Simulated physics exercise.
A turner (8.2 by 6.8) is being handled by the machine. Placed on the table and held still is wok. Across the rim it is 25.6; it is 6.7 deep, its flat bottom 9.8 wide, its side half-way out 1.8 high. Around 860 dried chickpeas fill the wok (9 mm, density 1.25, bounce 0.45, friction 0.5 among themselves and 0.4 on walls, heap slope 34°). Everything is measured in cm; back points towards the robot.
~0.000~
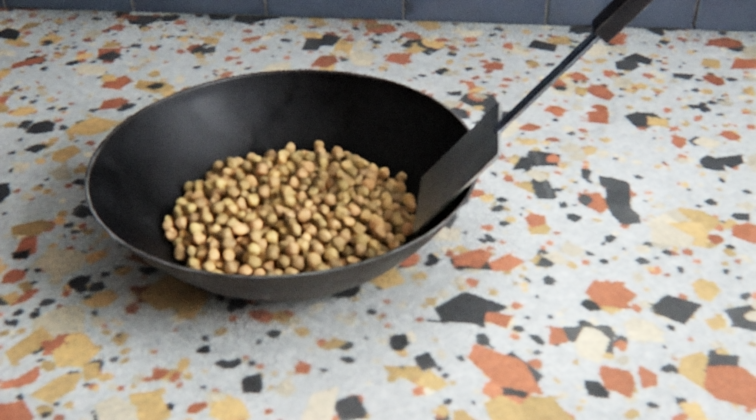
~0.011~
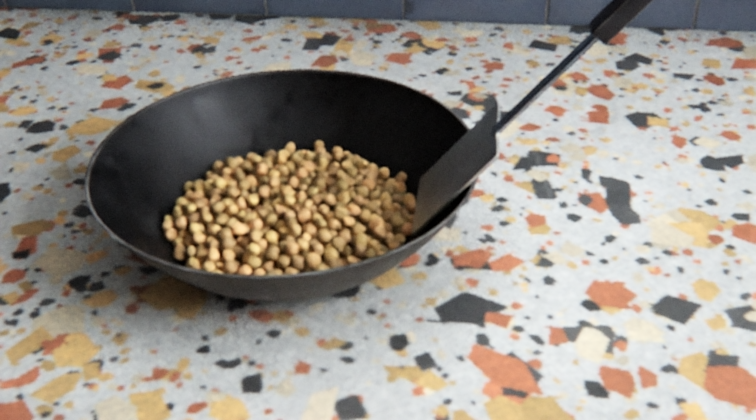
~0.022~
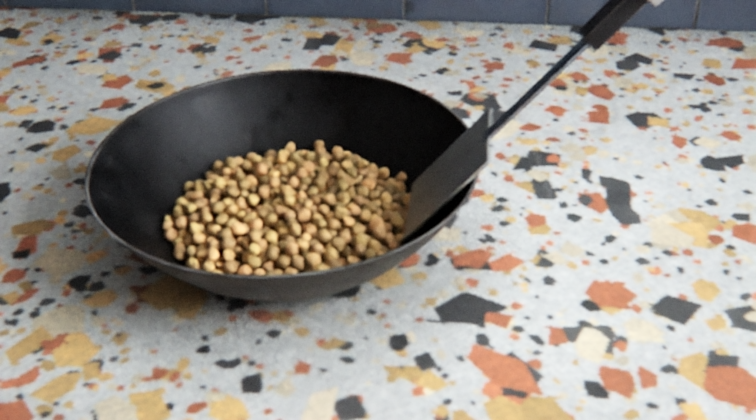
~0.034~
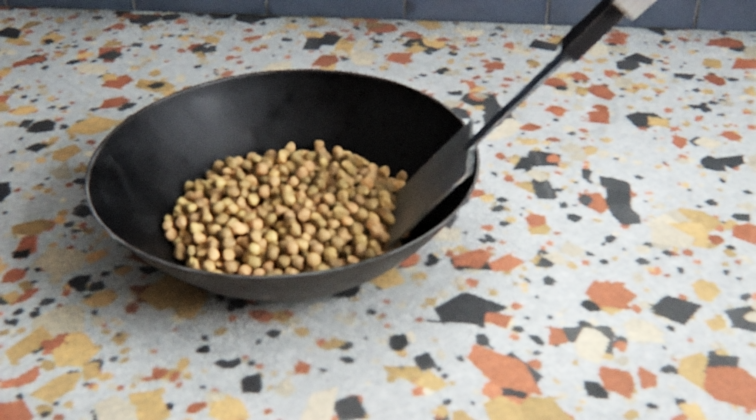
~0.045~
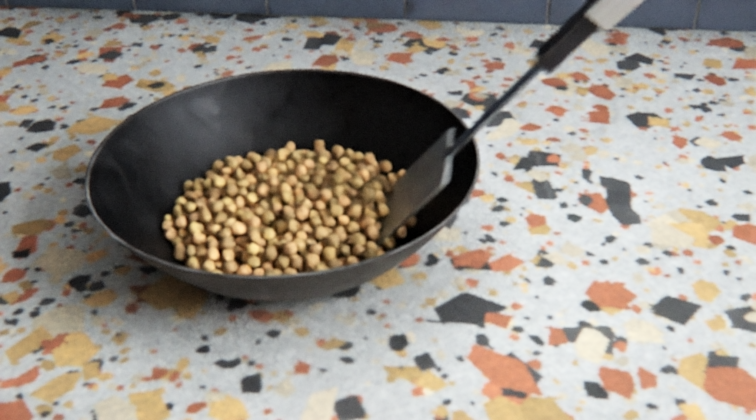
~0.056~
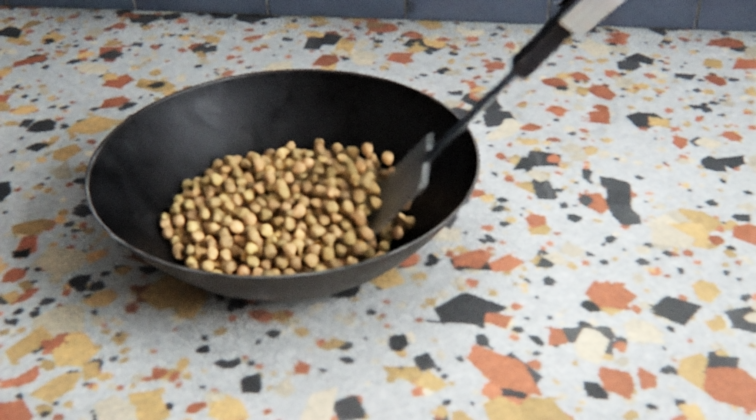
A black turner slides down and left into the dried chickpeas in a dark wok.
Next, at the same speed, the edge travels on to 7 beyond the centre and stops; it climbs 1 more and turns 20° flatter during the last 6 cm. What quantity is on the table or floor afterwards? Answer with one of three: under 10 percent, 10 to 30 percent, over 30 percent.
10 to 30 percent.
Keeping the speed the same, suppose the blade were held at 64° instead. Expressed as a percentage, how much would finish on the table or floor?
20 %.
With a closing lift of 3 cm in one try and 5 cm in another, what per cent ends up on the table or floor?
I'd say close to 25 percent for the first and close to 25 percent for the second.
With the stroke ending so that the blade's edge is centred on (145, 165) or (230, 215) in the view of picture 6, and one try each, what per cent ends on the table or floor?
I'd say some 40 per cent, then some 0 per cent.
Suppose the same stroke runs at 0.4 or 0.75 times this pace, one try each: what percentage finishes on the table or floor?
Roughly 0 percent for the first try, 5 percent for the second.
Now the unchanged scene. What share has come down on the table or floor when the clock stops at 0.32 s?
Share at that moment: About 5 %.
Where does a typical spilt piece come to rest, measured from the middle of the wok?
About 22 cm out from the centre.
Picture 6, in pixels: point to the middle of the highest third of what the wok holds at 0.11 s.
Around (253, 184).
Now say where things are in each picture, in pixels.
Turner top edge at (500, 127), sloping 51°; upper third of the load around (294, 206), from x 170 to 410, top at y 145; 859 in the wok, in the first picture.
Turner top edge at (499, 128), sloping 51°; upper third of the load around (294, 206), from x 170 to 410, top at y 145, in the second picture.
Turner top edge at (490, 134), sloping 51°; upper third of the load around (294, 205), from x 170 to 410, top at y 145, in the third picture.
Turner top edge at (472, 144), sloping 51°; upper third of the load around (293, 205), from x 170 to 410, top at y 145, in the fourth picture.
Turner top edge at (450, 154), sloping 51°; upper third of the load around (291, 203), from x 170 to 410, top at y 145, in the fifth picture.
Turner top edge at (428, 159), sloping 51°; upper third of the load around (295, 200), from x 165 to 410, top at y 145; 859 in the wok, in the sixth picture.
By 0.08 s, sloping 51°, highest piece 8 above the table; 859 in the wok.
By 0.11 s, sloping 45°, highest piece 9 above the table; 859 in the wok.
By 0.32 s, sloping 31°, highest piece 8 above the table; 722 in the wok, 26 on the table or floor, 111 on the blade or in flight.
By 1.38 s, sloping 31°, highest piece 7 above the table; 719 in the wok, 140 on the table or floor.
Final count, 719 in the wok, 140 on the table or floor. That is 16 % on the table or floor.
